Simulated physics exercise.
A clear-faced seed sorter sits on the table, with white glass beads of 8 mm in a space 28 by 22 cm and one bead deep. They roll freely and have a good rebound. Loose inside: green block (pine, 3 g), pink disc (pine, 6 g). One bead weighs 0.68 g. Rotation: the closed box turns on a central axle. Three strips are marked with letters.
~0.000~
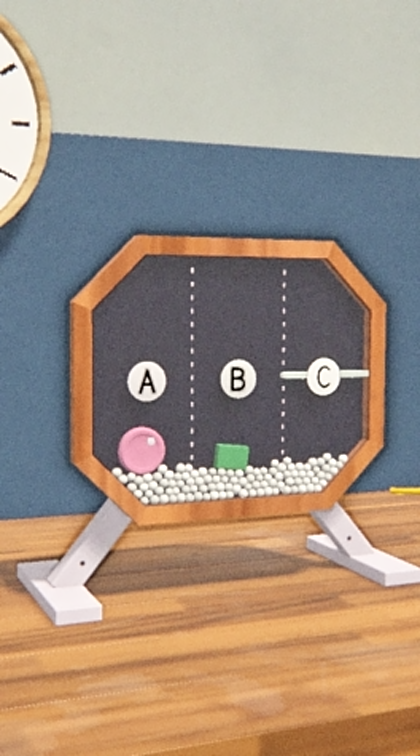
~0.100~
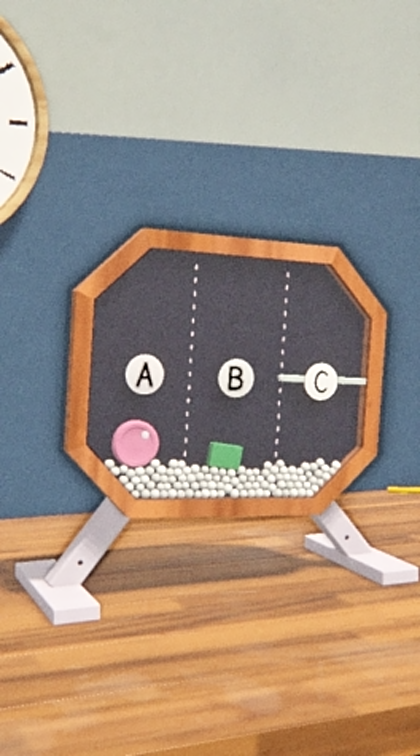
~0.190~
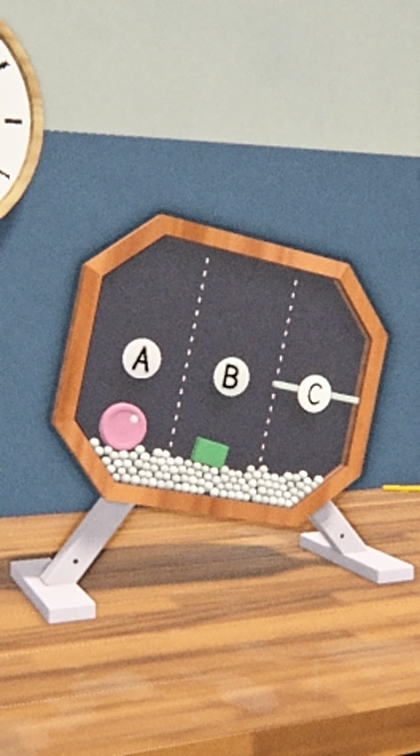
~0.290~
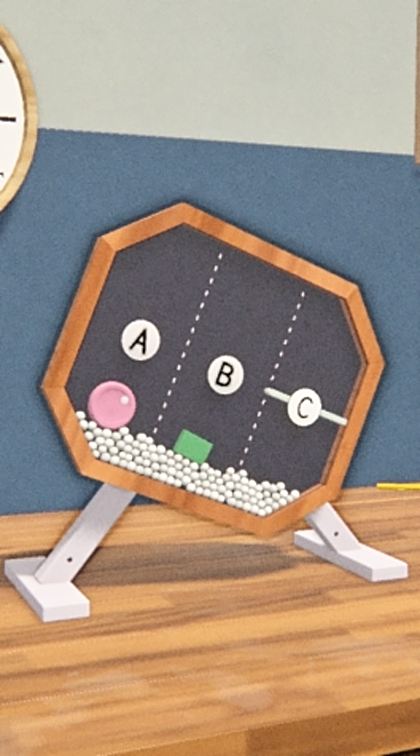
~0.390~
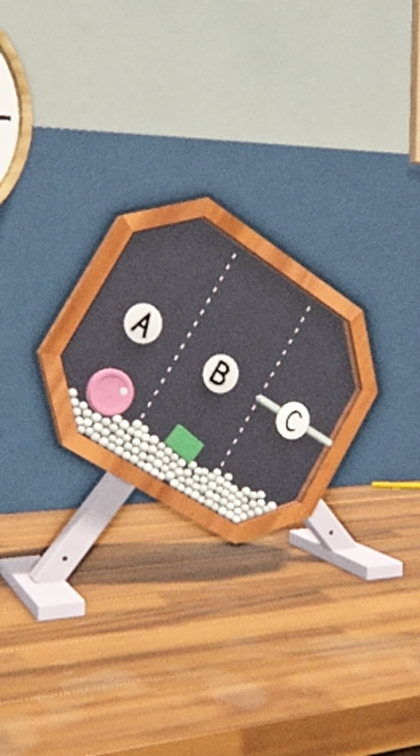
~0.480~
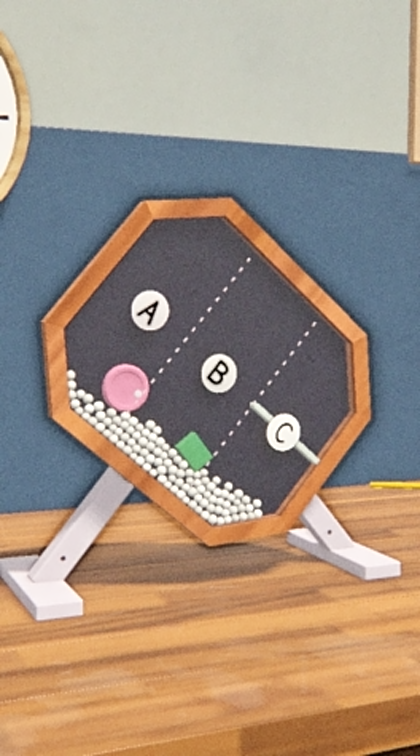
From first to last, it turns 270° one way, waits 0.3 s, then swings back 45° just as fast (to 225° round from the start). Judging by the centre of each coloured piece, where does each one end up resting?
Pink disc: A, green block: A.
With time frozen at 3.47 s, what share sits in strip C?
About 0 percent of the load.
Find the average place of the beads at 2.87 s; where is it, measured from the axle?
Position estimate: Left 4 cm, below 10 cm.
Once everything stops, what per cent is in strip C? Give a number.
I'd estimate close to 0 per cent.
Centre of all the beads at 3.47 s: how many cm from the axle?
The middle sits around 1 cm right of it and 11 cm below it.
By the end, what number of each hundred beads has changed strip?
Something near 75 per cent end up elsewhere.
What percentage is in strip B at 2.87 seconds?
Close to 10 per cent of the load.
By 2.87 s, it has come round 270° clockwise; the beads' middle is 4 cm left of and 10 cm below the centre; A 90 %, B 10 %; green block in A; pink disc in A.
By 3.47 s, it has come round 247° clockwise; the beads' middle is 1 cm right of and 11 cm below the centre; A 100 %; green block in A; pink disc in A.
By 3.76 s, it has come round 225° clockwise; the beads' middle is 6 cm right of and 10 cm below the centre; A 100 %; green block in A; pink disc in A.
Settled by 4.5 s, it has come round 225° clockwise; A 100 %, B 0 %, C 0 %; green block in A; pink disc in A.
